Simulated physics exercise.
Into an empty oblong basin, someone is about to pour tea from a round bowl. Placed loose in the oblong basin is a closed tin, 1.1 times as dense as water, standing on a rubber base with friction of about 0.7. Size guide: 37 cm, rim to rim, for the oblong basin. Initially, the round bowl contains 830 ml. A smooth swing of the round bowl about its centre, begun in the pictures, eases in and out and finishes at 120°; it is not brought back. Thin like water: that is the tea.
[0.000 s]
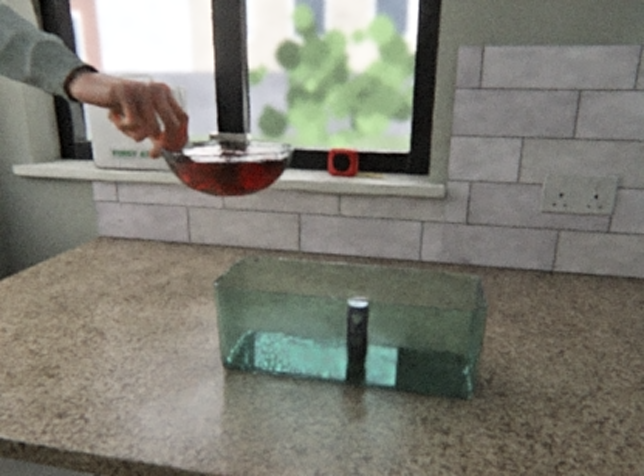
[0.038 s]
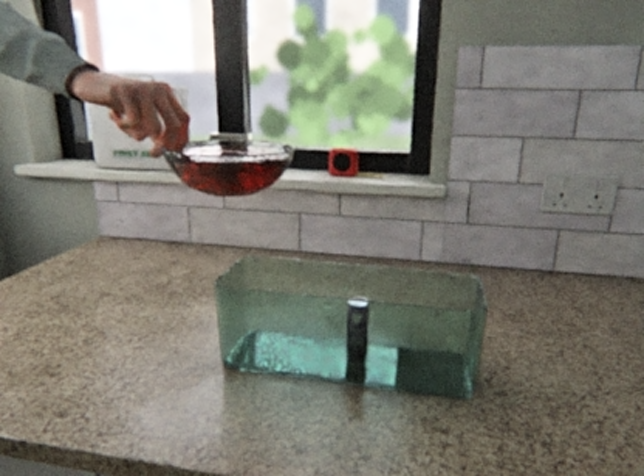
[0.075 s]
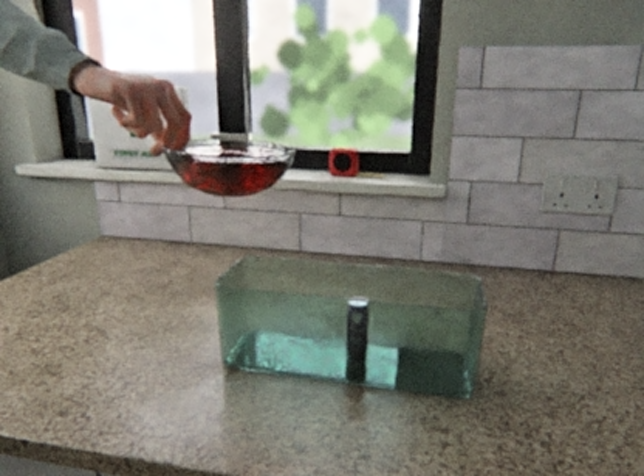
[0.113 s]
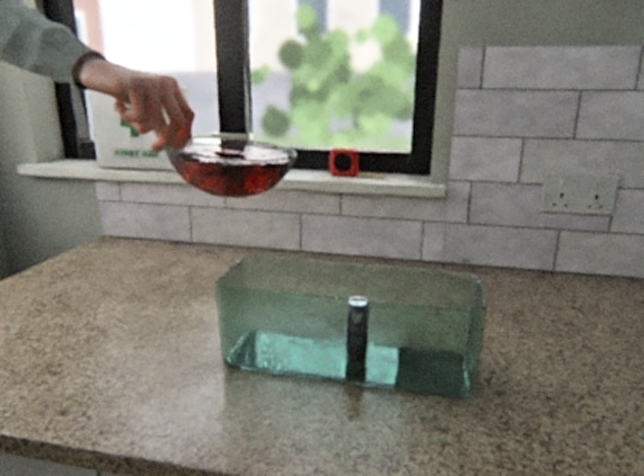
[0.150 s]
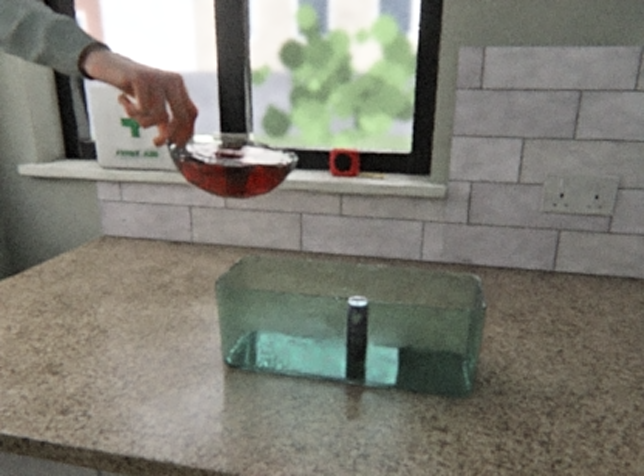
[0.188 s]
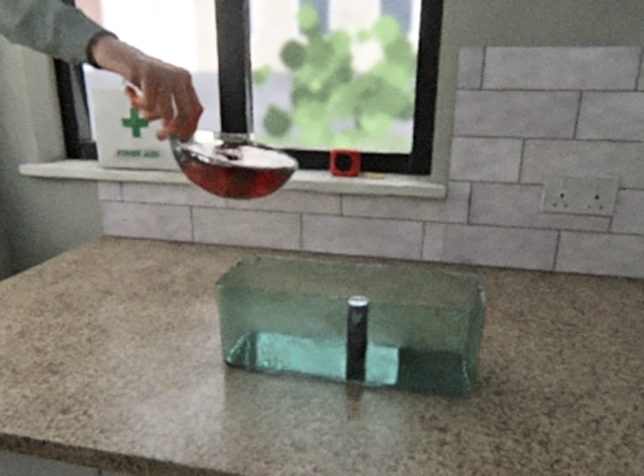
A hand holding a round glass bowl of red-brown tea, gradually tilting it rightward above an oblong basin containing an upright tin.
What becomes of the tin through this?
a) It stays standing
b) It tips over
It tips over (b).
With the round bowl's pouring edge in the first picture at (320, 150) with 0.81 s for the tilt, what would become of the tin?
After that, the tin stays vertical.
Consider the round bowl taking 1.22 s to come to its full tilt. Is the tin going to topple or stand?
Then it stays up.
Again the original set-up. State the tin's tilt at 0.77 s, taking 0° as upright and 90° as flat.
I'd say it is close to 30 degrees off upright.
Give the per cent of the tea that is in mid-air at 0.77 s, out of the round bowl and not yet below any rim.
Something like 2 per cent of the total.
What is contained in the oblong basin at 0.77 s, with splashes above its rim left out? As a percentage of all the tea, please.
I'd put it at roughly 88 per cent.
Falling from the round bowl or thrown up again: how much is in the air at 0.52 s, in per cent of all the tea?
About 54 per cent.
Then, 0.52 s in, the tilt is 87° and 8 per cent is still to pour; the tin stands where it began.
Then, 0.77 s in, the tilt is 119° and 0 per cent is still to pour; the tin leans 28°.
Then, 1.03 s in, the tilt is 120° and 0 per cent is still to pour; the tin lies on its side.
Then, 1.31 s in, the tilt is 120° and 0 per cent is still to pour; the tin lies on its side.
Finally, the tin lies on its side.
